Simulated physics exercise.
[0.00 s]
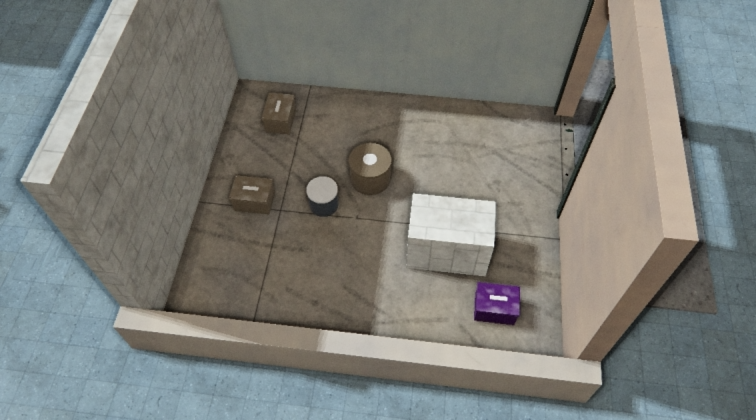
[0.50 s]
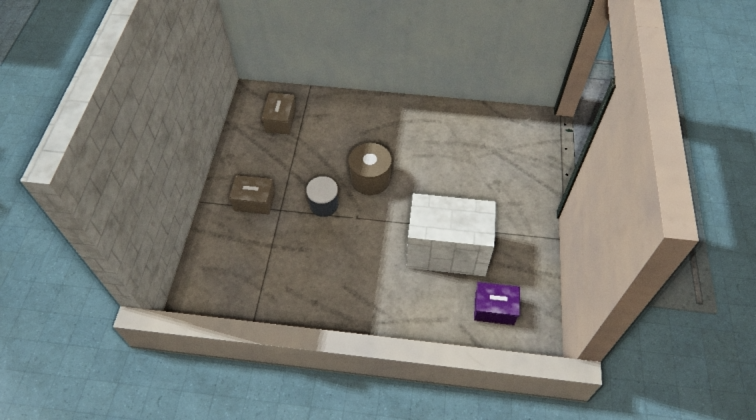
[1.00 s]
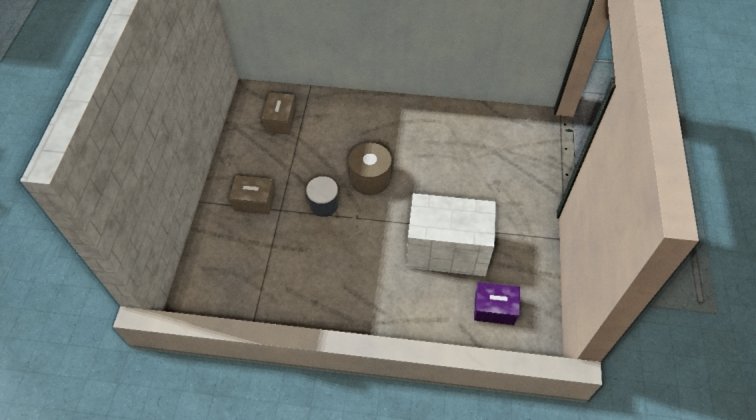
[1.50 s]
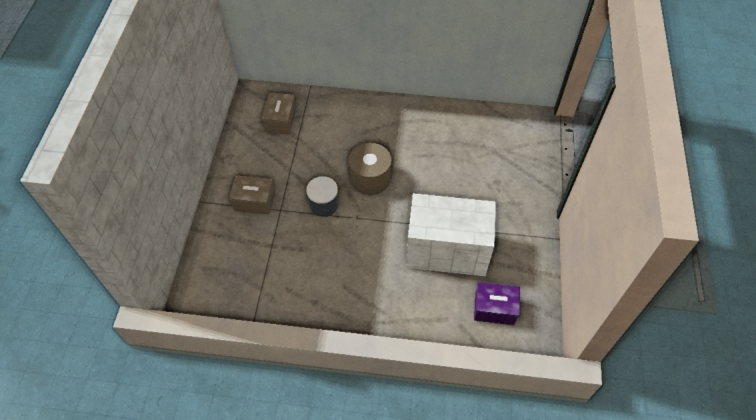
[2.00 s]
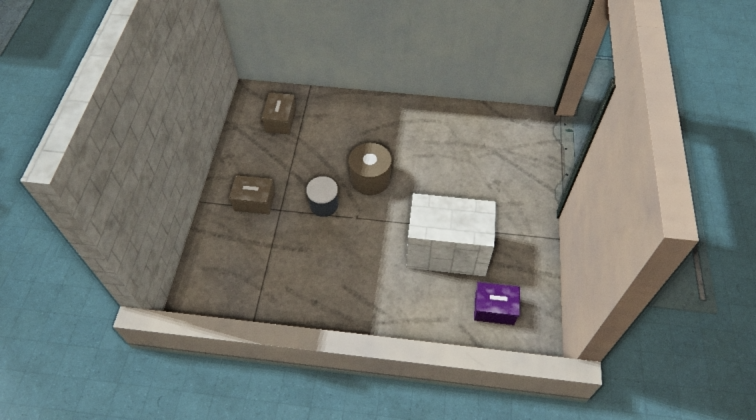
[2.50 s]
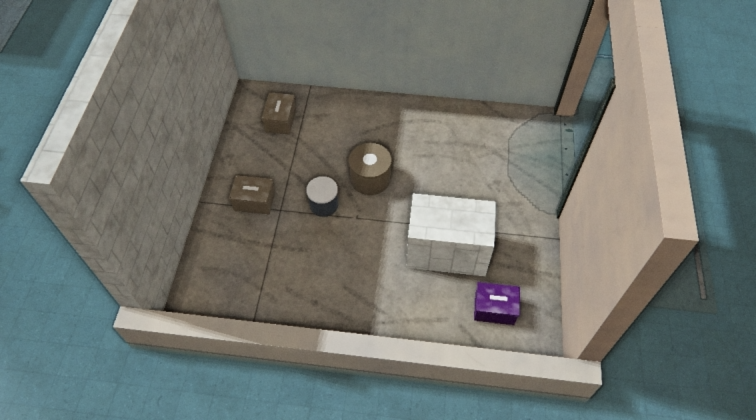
In a small open-topped shop, a purple tote, two brown totes, two round pails and a white block stay still on the floor, while a shallow patch of water spreads in through the doorway on the right.
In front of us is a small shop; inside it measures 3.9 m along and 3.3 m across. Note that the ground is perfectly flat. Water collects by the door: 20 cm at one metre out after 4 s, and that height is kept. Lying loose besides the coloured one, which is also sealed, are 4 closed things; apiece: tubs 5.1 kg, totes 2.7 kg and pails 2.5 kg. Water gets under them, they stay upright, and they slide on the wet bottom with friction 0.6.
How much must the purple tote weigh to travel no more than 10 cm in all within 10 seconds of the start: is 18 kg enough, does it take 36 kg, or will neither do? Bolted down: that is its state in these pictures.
I reckon the lighter ballast is ample.
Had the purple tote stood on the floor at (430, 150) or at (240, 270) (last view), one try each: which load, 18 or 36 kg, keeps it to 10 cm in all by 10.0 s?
First try, the lighter option suffices; second try, only the heavier option works.
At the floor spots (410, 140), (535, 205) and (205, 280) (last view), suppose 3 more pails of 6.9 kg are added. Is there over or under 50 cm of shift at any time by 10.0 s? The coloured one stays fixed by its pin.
Note, in sequence: Exceeded, not exceeded, exceeded.
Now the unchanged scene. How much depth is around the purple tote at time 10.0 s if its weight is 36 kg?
6 cm, roughly.
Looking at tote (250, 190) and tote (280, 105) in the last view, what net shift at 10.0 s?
The first is 250 cm from its start, the second 200 cm.
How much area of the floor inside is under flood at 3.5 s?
I'd put it close to 2.5 m2.
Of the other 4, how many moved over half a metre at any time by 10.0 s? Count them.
Total: 4.
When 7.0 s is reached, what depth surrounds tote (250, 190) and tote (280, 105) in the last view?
First about 8 cm, second about 16 cm.
After 3.5 s the purple tote would be 0 cm from its start with 18 kg and 0 cm from its start with 36 kg; 0 cm of water round it then.
After 4.5 s the purple tote would be 0 cm from its start with 18 kg and 0 cm from its start with 36 kg; 0 cm of water round it then.
After 7.0 s the purple tote would be 0 cm from its start with 18 kg and 0 cm from its start with 36 kg; 1 cm of water round it then.
After 10.0 s the purple tote would be 0 cm from its start with 18 kg and 0 cm from its start with 36 kg; 6 cm of water round it then.
